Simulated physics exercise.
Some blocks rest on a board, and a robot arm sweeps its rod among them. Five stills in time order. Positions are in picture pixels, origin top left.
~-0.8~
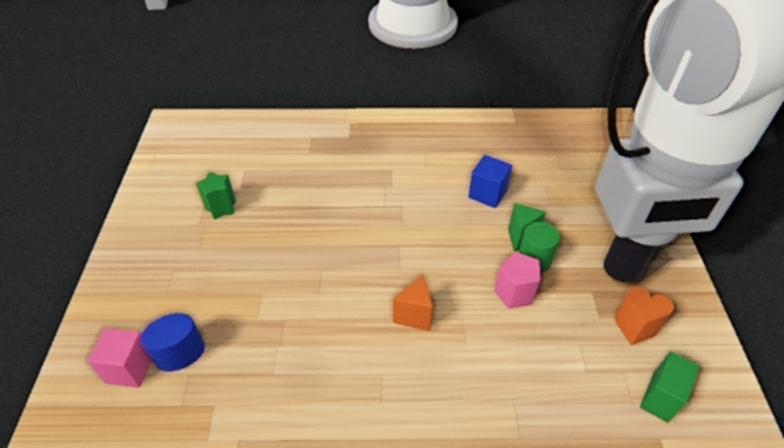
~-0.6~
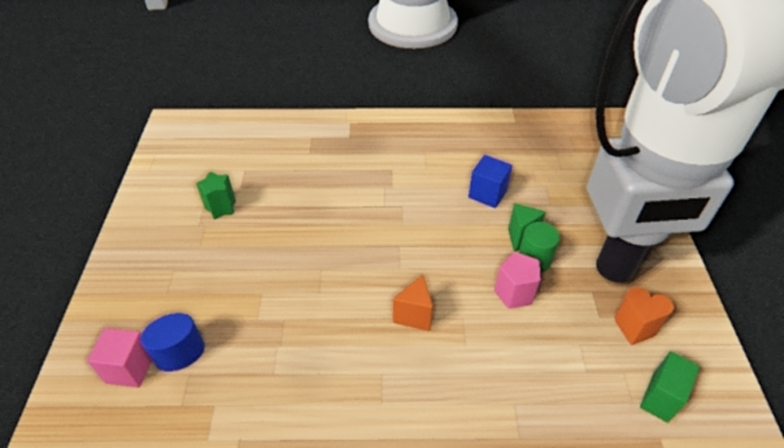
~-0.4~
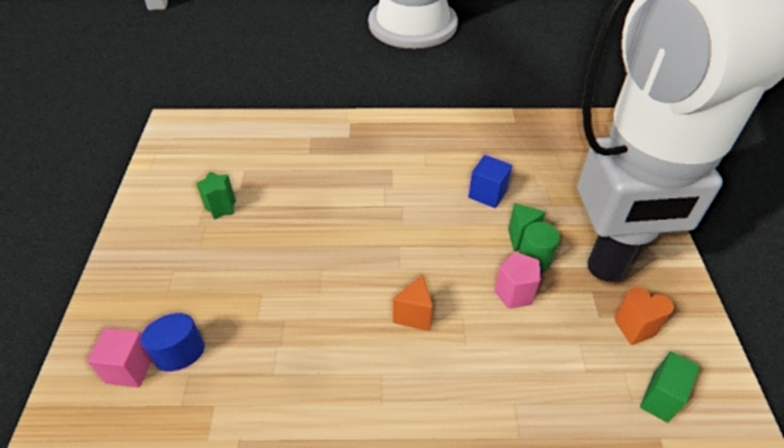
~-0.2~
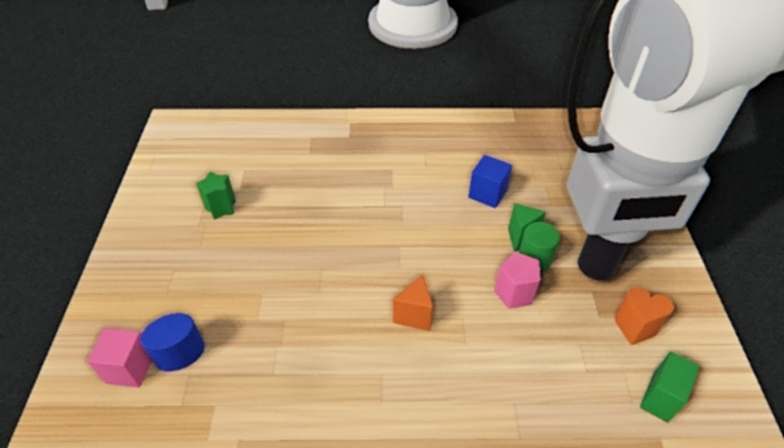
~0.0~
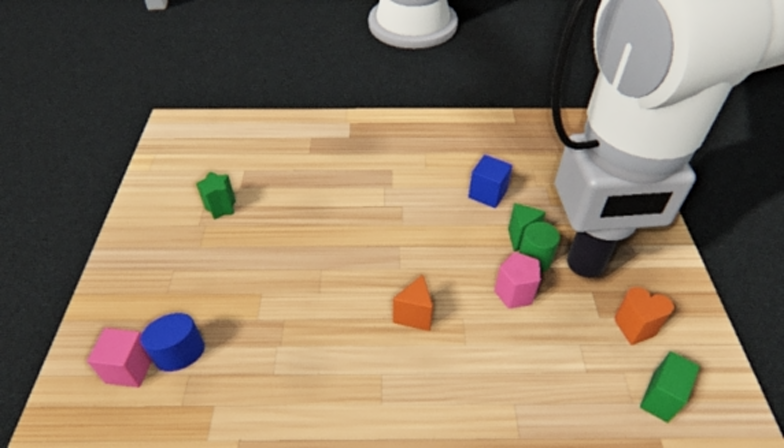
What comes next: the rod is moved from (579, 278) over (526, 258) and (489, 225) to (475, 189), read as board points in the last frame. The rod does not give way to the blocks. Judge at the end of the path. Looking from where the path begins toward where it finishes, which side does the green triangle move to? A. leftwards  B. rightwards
(B)
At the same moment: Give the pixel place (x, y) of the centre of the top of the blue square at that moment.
The middle of its upper face should be somewhere near (495, 146).
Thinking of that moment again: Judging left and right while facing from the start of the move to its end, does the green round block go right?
It seems not.
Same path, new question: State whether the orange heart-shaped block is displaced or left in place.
It stays.
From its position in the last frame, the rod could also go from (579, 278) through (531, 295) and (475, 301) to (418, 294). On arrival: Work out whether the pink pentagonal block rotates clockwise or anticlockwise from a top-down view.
Rotation: Counter-clockwise.
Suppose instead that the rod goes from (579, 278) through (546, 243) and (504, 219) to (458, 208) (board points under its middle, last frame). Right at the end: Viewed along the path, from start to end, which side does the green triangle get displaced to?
The shift goes left.
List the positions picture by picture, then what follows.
In the first frame, tip of the rod at (622, 268), middles of tops, blue square at (493, 168), pink pentagonal block at (522, 268), green triangle at (527, 213), green round block at (542, 234), orange heart-shaped block at (650, 304).
In the second frame, rod at (614, 268), nothing pushed.
In the third frame, rod at (606, 268), nothing pushed.
In the fourth frame, rod at (596, 266), nothing pushed.
In the fifth frame, rod at (585, 263), blue square at (493, 168), pink pentagonal block at (522, 268), green triangle at (527, 213), green round block at (542, 234), orange heart-shaped block at (650, 304).
What follows on the original path. One third of the way, rod at (529, 242); green triangle at (510, 200), turned 65° clockwise; green round block at (500, 217).
Two thirds of the way, rod at (492, 210); blue square at (491, 164); green triangle at (508, 184), turned 70° clockwise; green round block at (460, 196).
At the end, rod at (477, 174); blue square at (495, 146); pink pentagonal block unmoved; green triangle at (512, 177), turned 105° clockwise; green round block at (454, 191); orange heart-shaped block unmoved.
